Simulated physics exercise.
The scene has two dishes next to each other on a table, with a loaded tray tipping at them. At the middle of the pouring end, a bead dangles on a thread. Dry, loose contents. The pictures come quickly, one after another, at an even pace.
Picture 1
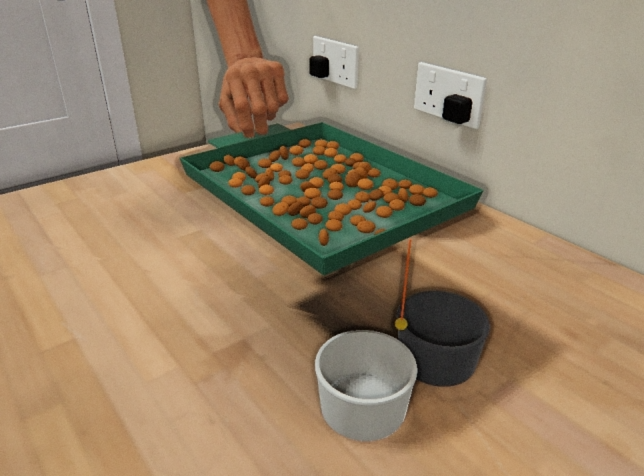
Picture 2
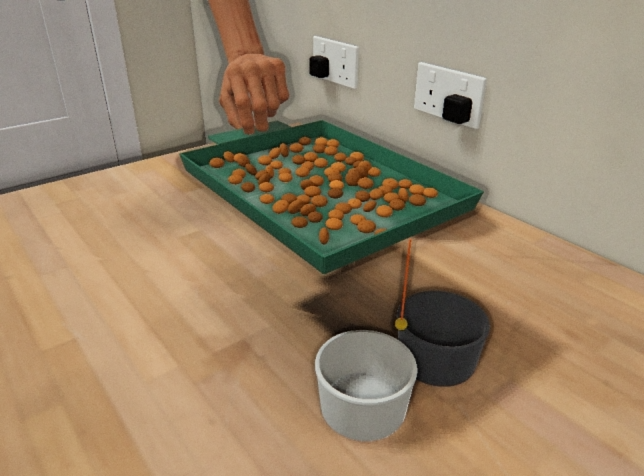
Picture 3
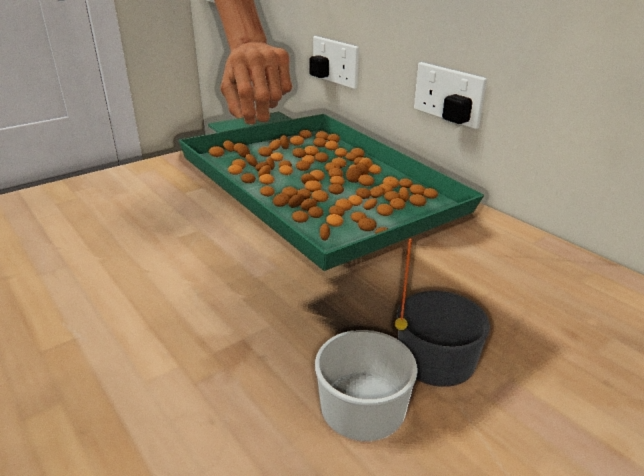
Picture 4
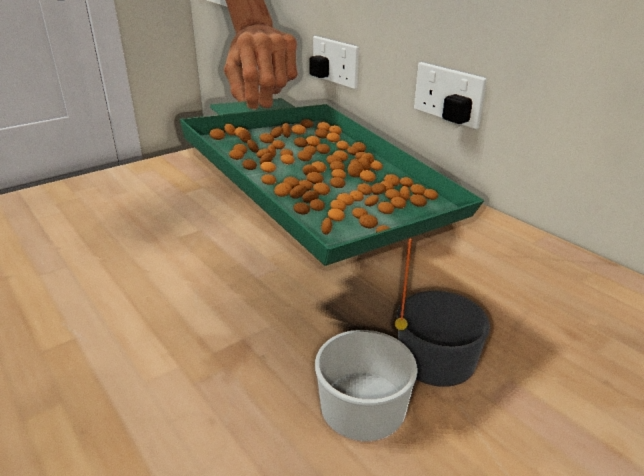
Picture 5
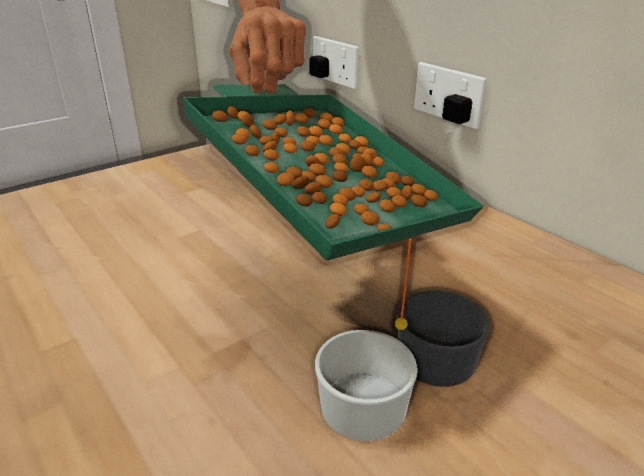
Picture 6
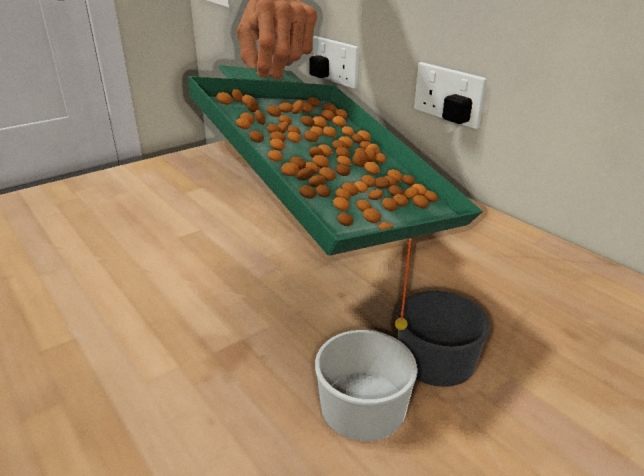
On a wooden counter near wall sockets, a hand at the far end of a green tray of small brown pieces rose and moved right, tilting the tray toward its near right corner above two bowls.
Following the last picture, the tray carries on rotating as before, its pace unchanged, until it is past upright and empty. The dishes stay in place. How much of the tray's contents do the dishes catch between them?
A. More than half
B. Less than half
The answer is A.
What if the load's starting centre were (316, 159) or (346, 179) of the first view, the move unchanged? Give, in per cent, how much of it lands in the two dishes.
First try 70 %, second try 70 %.
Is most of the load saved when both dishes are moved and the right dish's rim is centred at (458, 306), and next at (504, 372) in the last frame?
At place one the greater share; at place two a lesser share.
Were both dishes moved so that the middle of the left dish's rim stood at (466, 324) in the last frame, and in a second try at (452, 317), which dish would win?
Well, the first go goes to the leftmost dish, and the second to the leftmost dish.
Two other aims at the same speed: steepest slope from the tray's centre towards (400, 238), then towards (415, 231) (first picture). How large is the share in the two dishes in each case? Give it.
Respectively close to 20 and 20 in a hundred.
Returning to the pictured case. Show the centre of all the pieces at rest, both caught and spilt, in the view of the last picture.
The centre settles at about (445, 343).
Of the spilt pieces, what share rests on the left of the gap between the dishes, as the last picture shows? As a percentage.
Roughly 0 in a hundred.
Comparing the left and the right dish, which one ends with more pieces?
Result: The right of the two takes it.
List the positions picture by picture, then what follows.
The first frame shows corners of the pouring end at (324, 254) and (477, 190), level; middle of the load at (316, 183), bits of cat kibble; left dish at (398, 411); right dish at (474, 358); bead on its thread at (401, 324).
The second frame shows corners of the pouring end at (325, 253) and (477, 191), level; middle of the load at (316, 181).
The third frame shows corners of the pouring end at (326, 249) and (478, 194), tipped barely, lowest at the right corner; middle of the load at (317, 176).
The fourth frame shows corners of the pouring end at (330, 245) and (478, 199), tipped a little, lowest at the right corner; middle of the load at (319, 167).
The fifth frame shows corners of the pouring end at (333, 240) and (478, 204), tipped clearly, lowest at the right corner; middle of the load at (321, 159).
The sixth frame shows corners of the pouring end at (338, 236) and (477, 209), tipped clearly, lowest at the right corner; middle of the load at (325, 151); left dish at (398, 411); right dish at (474, 358).
Soon, tray tipped steeply; nearly all on the tray; a stray few in the air.
A while on, tray tipped past a quarter turn; a small part on the tray; about half in the right dish; about a quarter outside both; a small part in the air.
Towards the end, tray tipped past a quarter turn; about two thirds in the right dish; about a quarter outside both.
Finally, tray tipped past a quarter turn; none in the left dish; about two thirds in the right dish; about a quarter outside both.
